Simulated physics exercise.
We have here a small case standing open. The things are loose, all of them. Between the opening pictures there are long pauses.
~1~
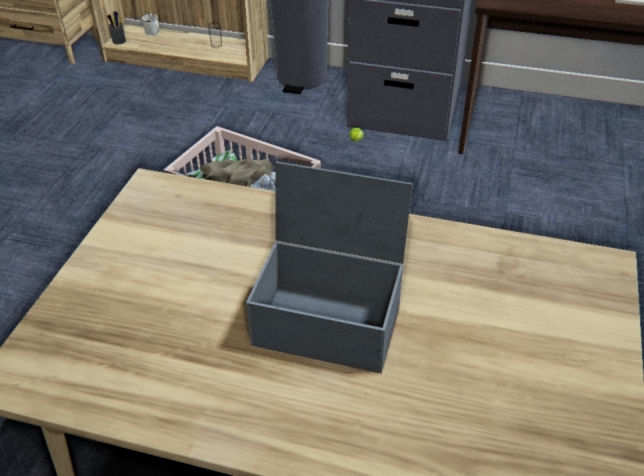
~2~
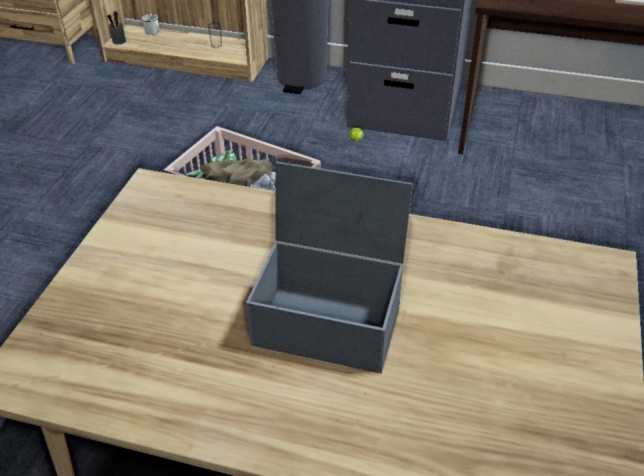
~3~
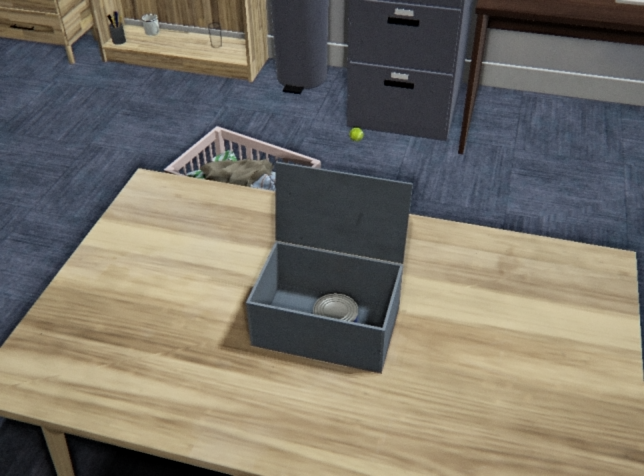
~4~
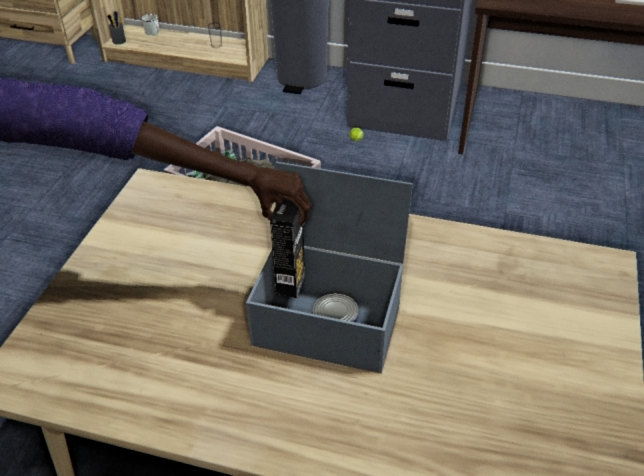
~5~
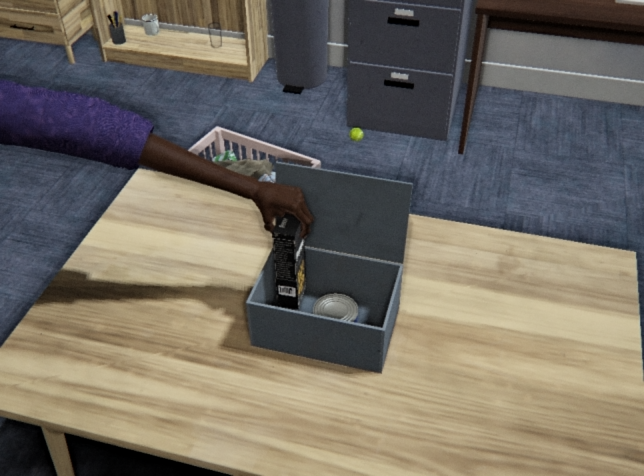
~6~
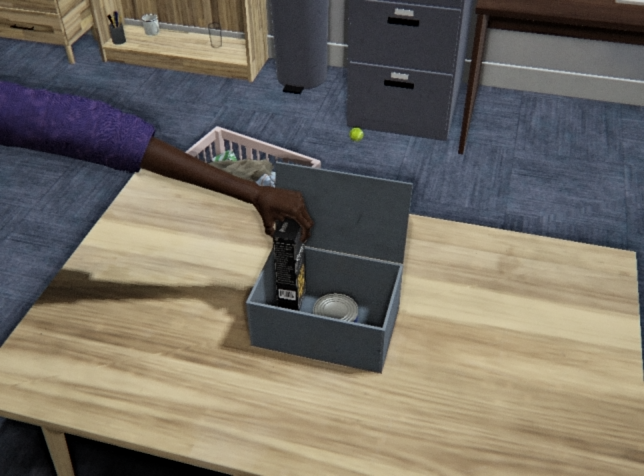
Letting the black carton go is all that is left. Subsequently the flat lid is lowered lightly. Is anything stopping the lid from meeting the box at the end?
Remains up.
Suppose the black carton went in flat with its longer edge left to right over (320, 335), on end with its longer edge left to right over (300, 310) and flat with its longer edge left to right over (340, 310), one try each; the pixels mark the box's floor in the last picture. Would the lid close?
Lid, in order: Fully down, held open, fully down.
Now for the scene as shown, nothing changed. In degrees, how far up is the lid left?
I'd say roughly 30 degrees above the rim.
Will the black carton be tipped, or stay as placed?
Looking at the last picture, the black carton sits at an angle.
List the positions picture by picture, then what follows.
In the first picture, the last thing is not in view yet.
In the second picture, the last thing is not in view yet.
In the third picture, the last thing is not in view yet.
The fourth picture shows on its way; black carton (288, 249).
The fifth picture shows on its way; black carton (290, 262).
The sixth picture shows in place under the hand; black carton (290, 265).
Then, 1.30 s past the last view, lid 81° above the rim.
Then, 2.10 s past the last view, lid 50° above the rim; black carton rocked 20° from its first pose near (285, 276).
Then, 2.80 s past the last view, lid 28° above the rim; black carton rocked 40° from its first pose near (283, 290).
Finally, lid 28° above the rim; down or leaning hard in the box, black carton; blue tub still in place. Final places as the last picture's camera would see them, black carton near (283, 290).
